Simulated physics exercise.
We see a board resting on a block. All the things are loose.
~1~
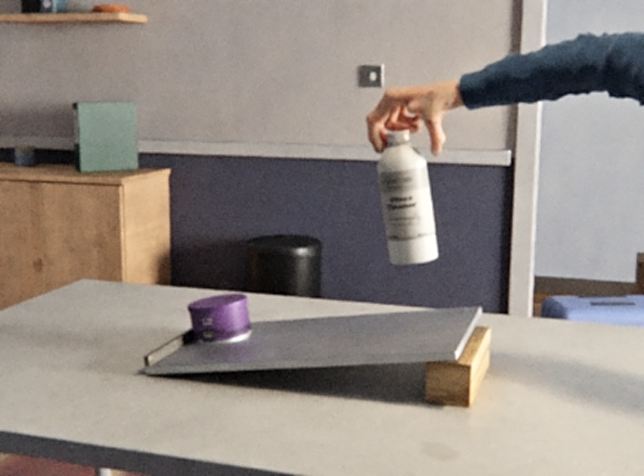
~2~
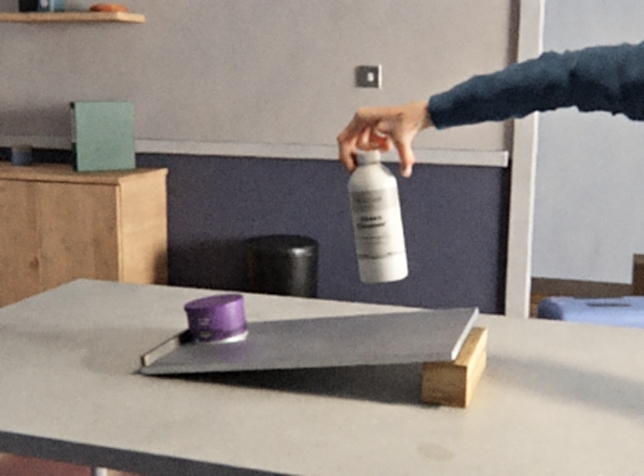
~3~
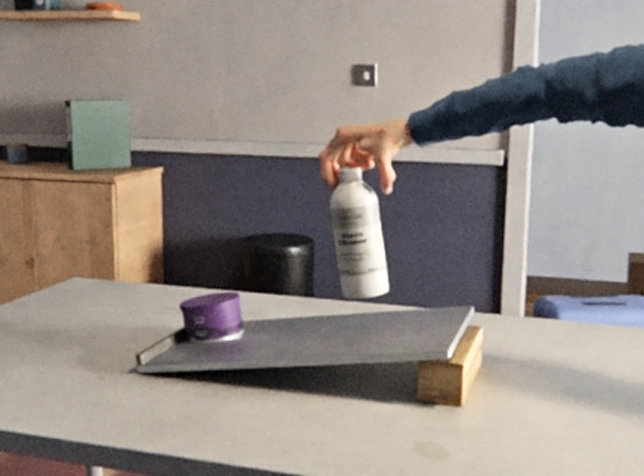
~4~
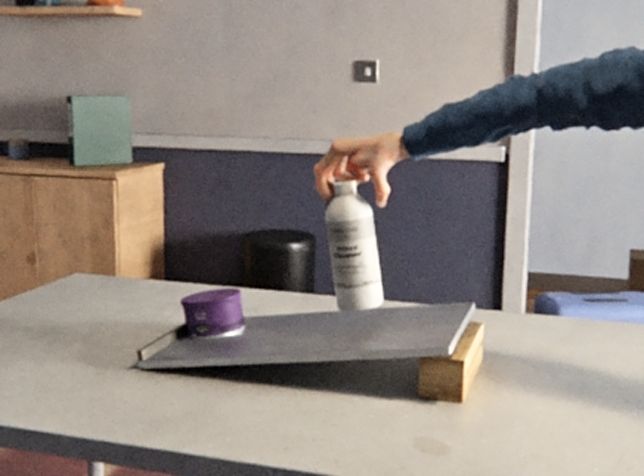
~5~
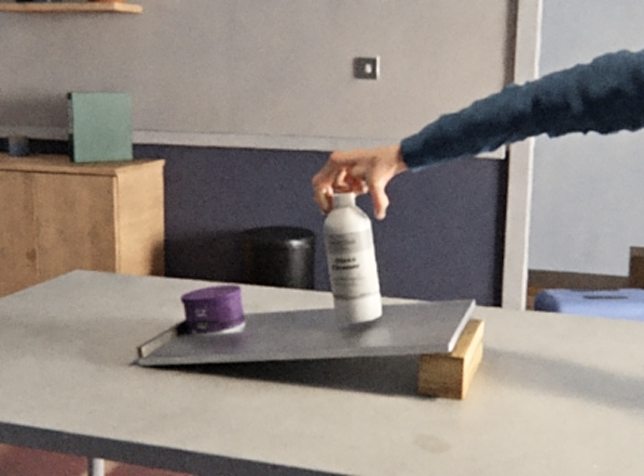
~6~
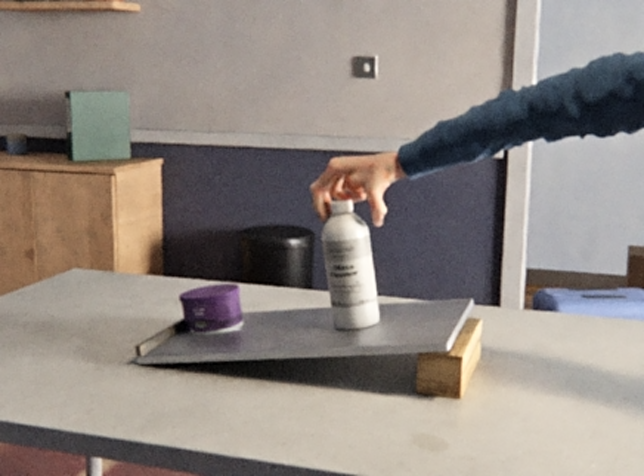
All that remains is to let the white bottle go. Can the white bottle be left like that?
Outcome: The white bottle remains at rest.
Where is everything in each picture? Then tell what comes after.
In the first picture, on its way; white bottle (406, 197); purple tub (220, 319).
In the second picture, on its way; white bottle (376, 215); purple tub (216, 319).
In the third picture, on its way; white bottle (358, 232); purple tub (212, 317).
In the fourth picture, on its way; white bottle (353, 244); purple tub (213, 313).
In the fifth picture, on its way; white bottle (351, 256); purple tub (214, 310).
In the sixth picture, set down, still held; white bottle (349, 263); purple tub (212, 309).
Then, 0.30 s later than the last frame, all is still.
Then, 0.70 s later than the last frame, white bottle resting near (348, 263).
When it is over, both as before. End places, in pixels of the last picture, white bottle near (348, 263). The white bottle stays where it is put.
